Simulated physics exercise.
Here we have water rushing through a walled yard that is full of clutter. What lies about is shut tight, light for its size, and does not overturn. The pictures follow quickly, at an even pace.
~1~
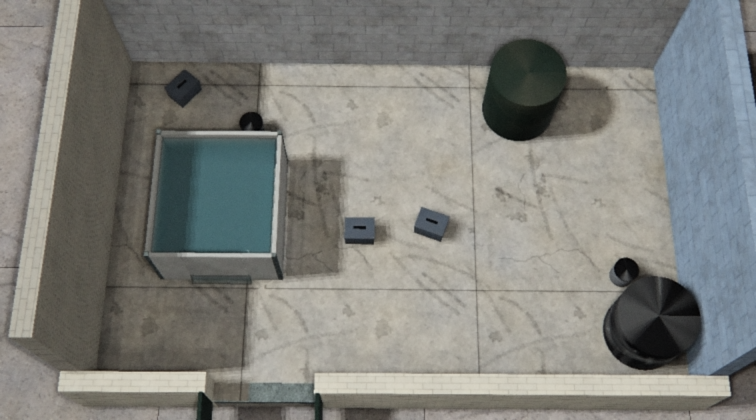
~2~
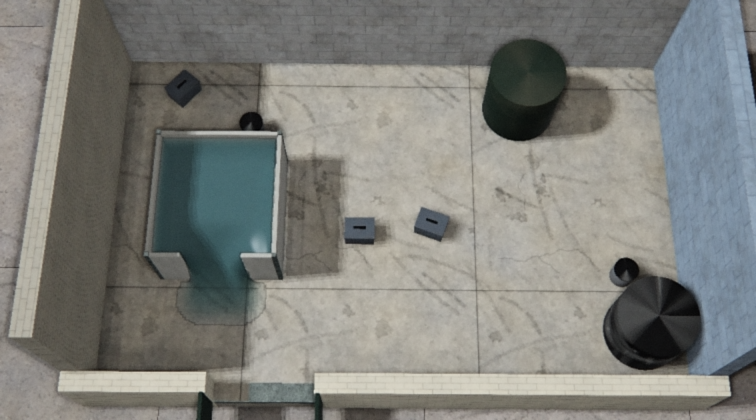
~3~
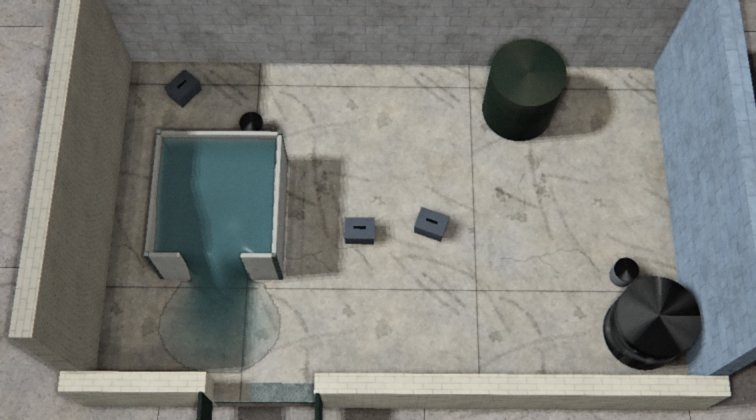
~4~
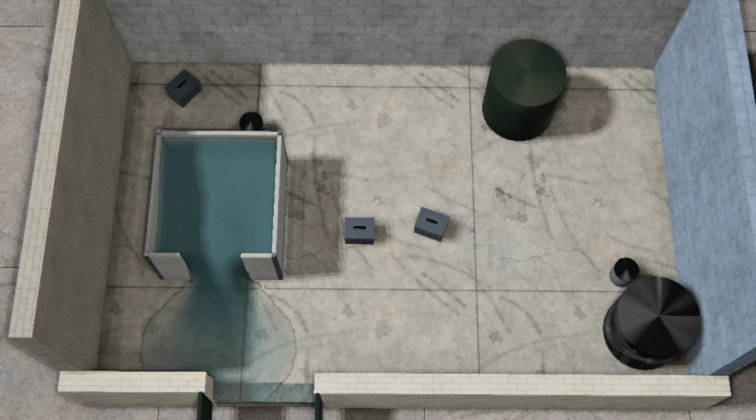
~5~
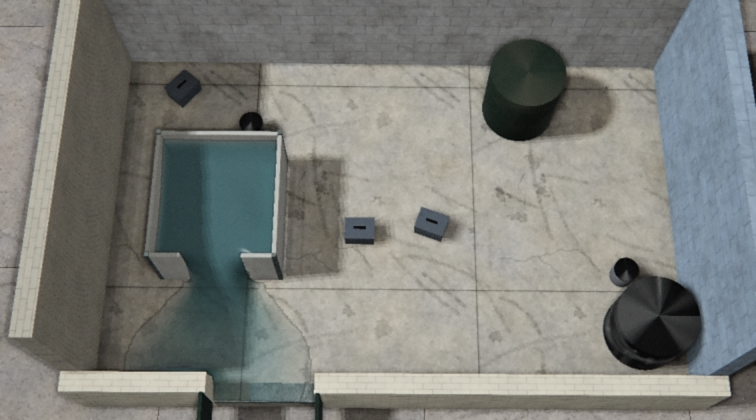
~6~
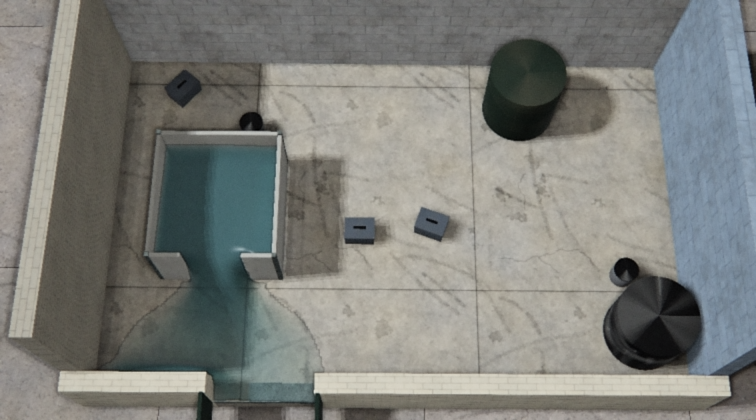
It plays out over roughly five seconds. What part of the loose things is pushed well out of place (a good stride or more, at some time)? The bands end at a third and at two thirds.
It is under a third.
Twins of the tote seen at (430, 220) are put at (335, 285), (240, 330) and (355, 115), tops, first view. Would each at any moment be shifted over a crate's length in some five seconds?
In that order: Short of that, moved that far, never so far.
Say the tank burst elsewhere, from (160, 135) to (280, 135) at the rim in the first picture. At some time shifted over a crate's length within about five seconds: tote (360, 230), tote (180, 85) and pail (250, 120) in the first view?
As listed: No, moved that far, swept aside.
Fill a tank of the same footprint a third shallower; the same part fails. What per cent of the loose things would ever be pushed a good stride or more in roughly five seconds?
I make it 0 per cent.
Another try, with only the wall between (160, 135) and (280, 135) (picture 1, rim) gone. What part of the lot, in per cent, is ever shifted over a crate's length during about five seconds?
Near 60 in a hundred.
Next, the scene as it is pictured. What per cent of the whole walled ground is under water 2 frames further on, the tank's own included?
Roughly 20 per cent.
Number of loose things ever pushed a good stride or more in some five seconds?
It comes to 1.
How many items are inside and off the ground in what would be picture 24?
The number is 0.
A moment on, 0 of 5 are well off their spots; 0 afloat.
Next, 0 of 5 are well off their spots; 0 afloat.
Later, 0 of 5 are well off their spots; 0 afloat.
In the end, 1 of 5 are well off their spots, and 1 have been at some point; 0 afloat.
